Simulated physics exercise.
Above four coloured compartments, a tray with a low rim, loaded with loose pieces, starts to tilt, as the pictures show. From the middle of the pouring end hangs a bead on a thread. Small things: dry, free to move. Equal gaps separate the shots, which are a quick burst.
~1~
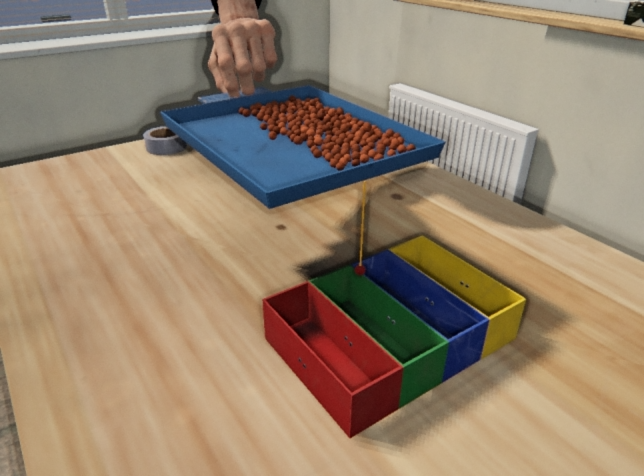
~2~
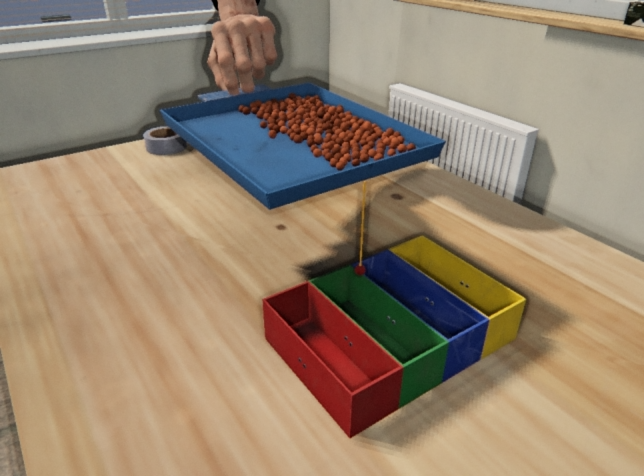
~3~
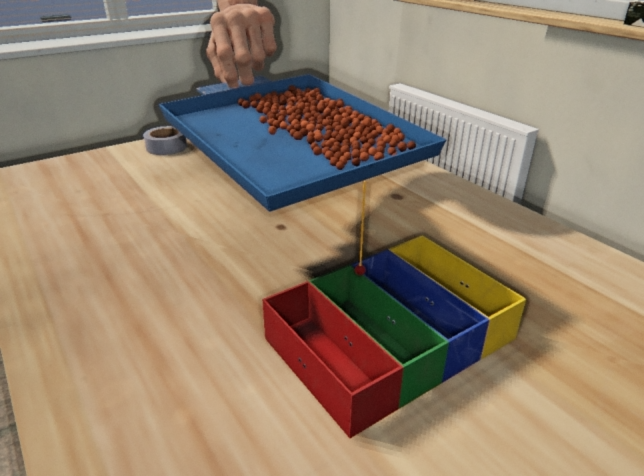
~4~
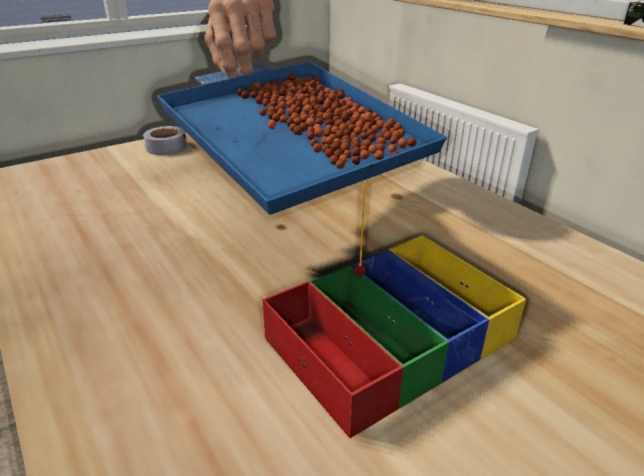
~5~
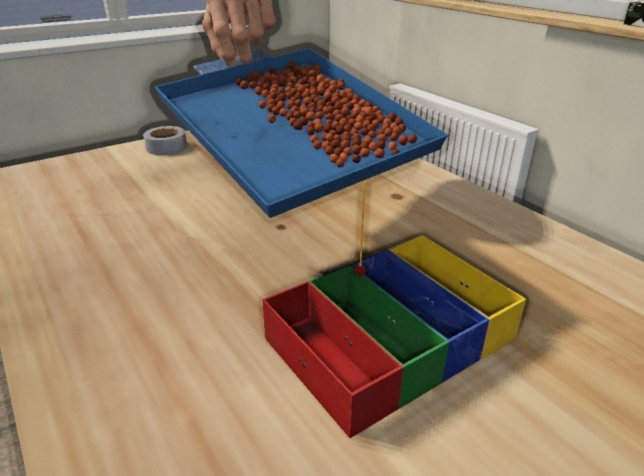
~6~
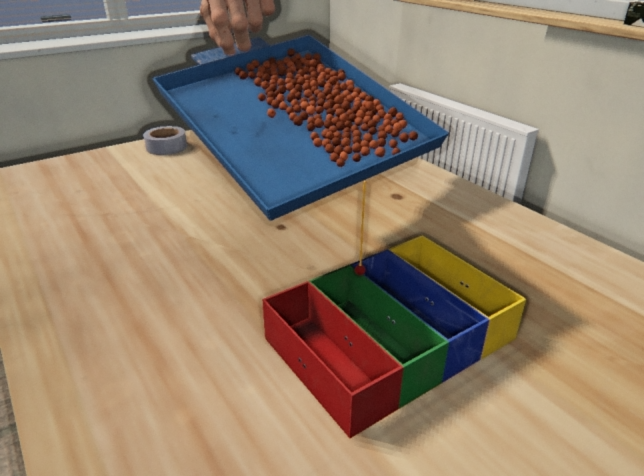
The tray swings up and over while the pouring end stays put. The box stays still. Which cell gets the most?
The red cell gets the most.
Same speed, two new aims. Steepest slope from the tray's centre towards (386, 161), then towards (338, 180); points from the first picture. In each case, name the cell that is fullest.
Try 1 - the cell in yellow; try 2 - that red cell.
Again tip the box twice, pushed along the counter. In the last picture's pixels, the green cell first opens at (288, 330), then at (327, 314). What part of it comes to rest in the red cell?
The first gives 0 %, the second 50 %.
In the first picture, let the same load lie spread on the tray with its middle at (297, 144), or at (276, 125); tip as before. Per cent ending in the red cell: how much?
In order, 50 % then 70 %.
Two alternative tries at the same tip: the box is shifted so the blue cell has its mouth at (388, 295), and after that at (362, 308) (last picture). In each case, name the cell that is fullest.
You'd see the cell in red win the first time and the cell in green win the second.
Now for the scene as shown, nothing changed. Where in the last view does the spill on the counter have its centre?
Around (240, 391).
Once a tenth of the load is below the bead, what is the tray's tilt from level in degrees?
Angle: Close to 85°.
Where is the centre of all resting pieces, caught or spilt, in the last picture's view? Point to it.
At about (305, 357).
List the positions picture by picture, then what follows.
The first frame shows corners of the pouring end at (269, 190) and (440, 141), level; middle of the load at (321, 126), clay pellets; bead on its thread at (360, 270); red cell at (376, 398); green cell at (423, 371); blue cell at (465, 347); yellow cell at (503, 325).
The second frame shows corners of the pouring end at (269, 190) and (440, 141), level; middle of the load at (321, 124).
The third frame shows corners of the pouring end at (269, 193) and (441, 139), tipped barely, lowest at the left corner; middle of the load at (321, 119).
The fourth frame shows corners of the pouring end at (269, 197) and (442, 136), tipped a little, lowest at the left corner; middle of the load at (321, 112).
The fifth frame shows corners of the pouring end at (269, 201) and (442, 134), tipped a little, lowest at the left corner; middle of the load at (321, 105).
The sixth frame shows corners of the pouring end at (269, 205) and (443, 132), tipped clearly, lowest at the left corner; middle of the load at (322, 97); red cell at (376, 398); green cell at (423, 371); blue cell at (465, 347); yellow cell at (503, 325).
Soon, tray tipped steeply; nearly all on the tray; a stray few in the red cell; a small part falling or outside the box.
A while on, tray tipped right over; about half on the tray; a small part in the red cell; about a third falling or outside the box.
Towards the end, tray tipped past a quarter turn; about half in the red cell; a small part in the green cell; about a third falling or outside the box.
Finally, tray tipped past a quarter turn; about half in the red cell; a small part in the green cell; none in the blue cell; none in the yellow cell; about a third outside the box.
